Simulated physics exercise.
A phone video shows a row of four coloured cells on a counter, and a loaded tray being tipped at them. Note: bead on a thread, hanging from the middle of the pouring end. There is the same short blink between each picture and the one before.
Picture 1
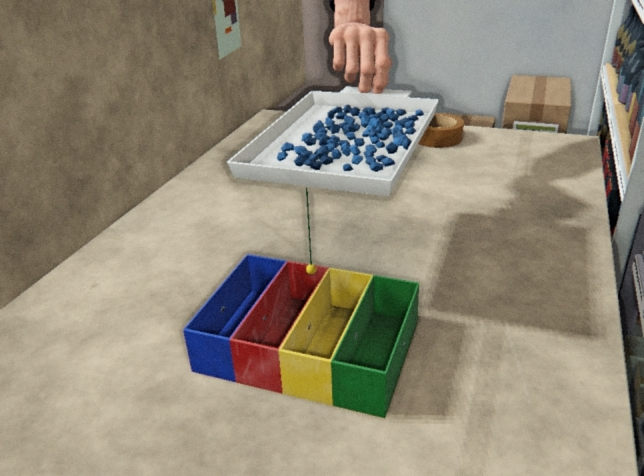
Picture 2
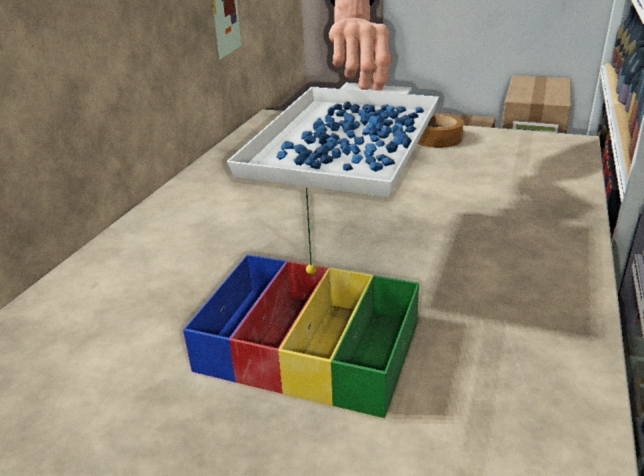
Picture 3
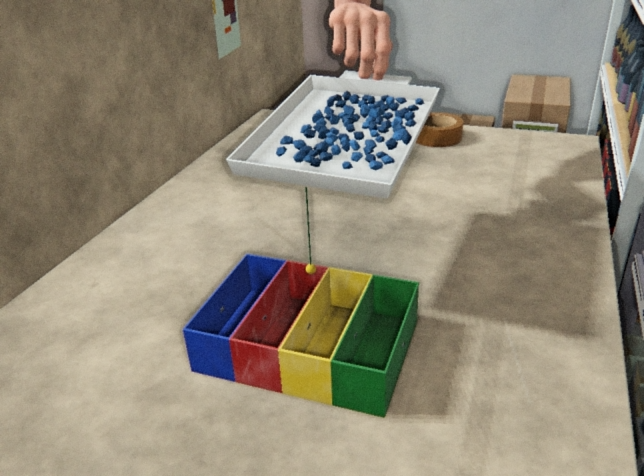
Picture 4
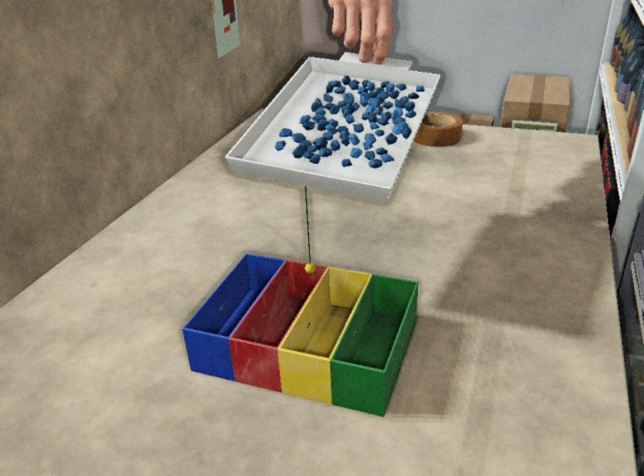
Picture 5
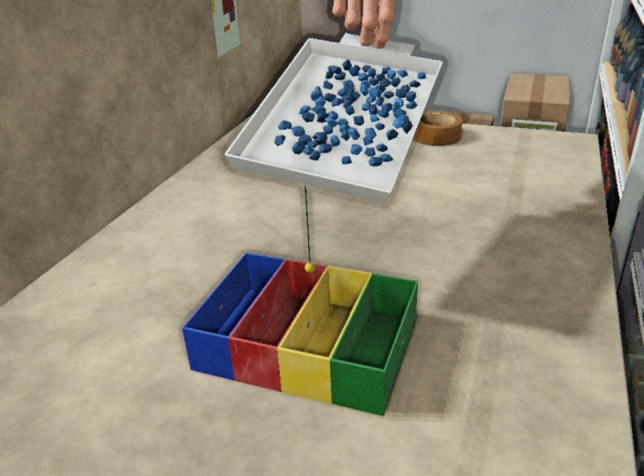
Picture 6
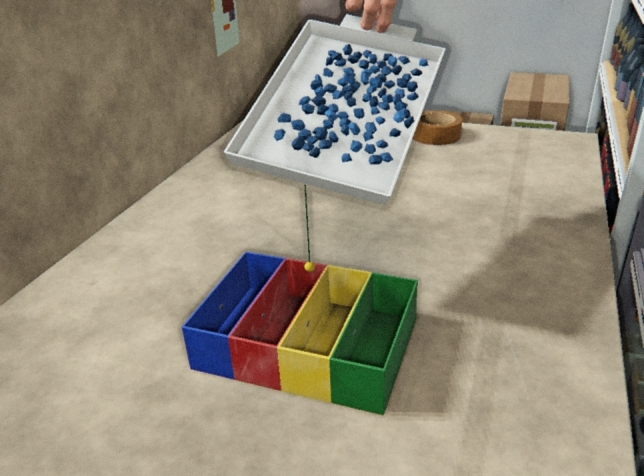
In the video, a hand raises the far side of a white tray of blue stones above blue, red, yellow and green compartments, tilting it steadily toward the viewer while its near edge slants slightly lower at the right.
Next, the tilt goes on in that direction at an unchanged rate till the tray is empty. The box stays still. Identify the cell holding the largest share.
Largest share: Green.
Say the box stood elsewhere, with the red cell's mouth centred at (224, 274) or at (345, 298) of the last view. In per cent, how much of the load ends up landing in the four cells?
Around 0 per cent for the first position, around 100 per cent for the second.
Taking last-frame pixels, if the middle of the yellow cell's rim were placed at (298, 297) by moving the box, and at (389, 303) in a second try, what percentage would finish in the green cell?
About 50% on the first try and 10% on the second.
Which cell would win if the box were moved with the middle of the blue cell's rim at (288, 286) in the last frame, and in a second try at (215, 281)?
First try: The yellow cell. Second try: The cell in green.
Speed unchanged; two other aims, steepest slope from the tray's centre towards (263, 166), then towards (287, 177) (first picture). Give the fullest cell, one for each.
The first try: The blue cell. The second: The blue one.
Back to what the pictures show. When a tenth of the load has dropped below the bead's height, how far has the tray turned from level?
Around 75°, give or take.
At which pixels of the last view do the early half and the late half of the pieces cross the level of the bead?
First half (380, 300); second half (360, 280).
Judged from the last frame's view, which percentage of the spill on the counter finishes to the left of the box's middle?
Close to 10 %.
Soon, tray tipped steeply; most on the tray; a small part falling or outside the box.
A while on, tray tipped past a quarter turn; about a quarter on the tray; about half in the green cell; about a quarter in the yellow cell; about a quarter falling or outside the box.
Towards the end, tray tipped past a quarter turn; about half in the green cell; about a third in the yellow cell; a small part falling or outside the box.
Finally, tray tipped past a quarter turn; about half in the green cell; about a third in the yellow cell; none in the red cell; none in the blue cell; a small part outside the box.
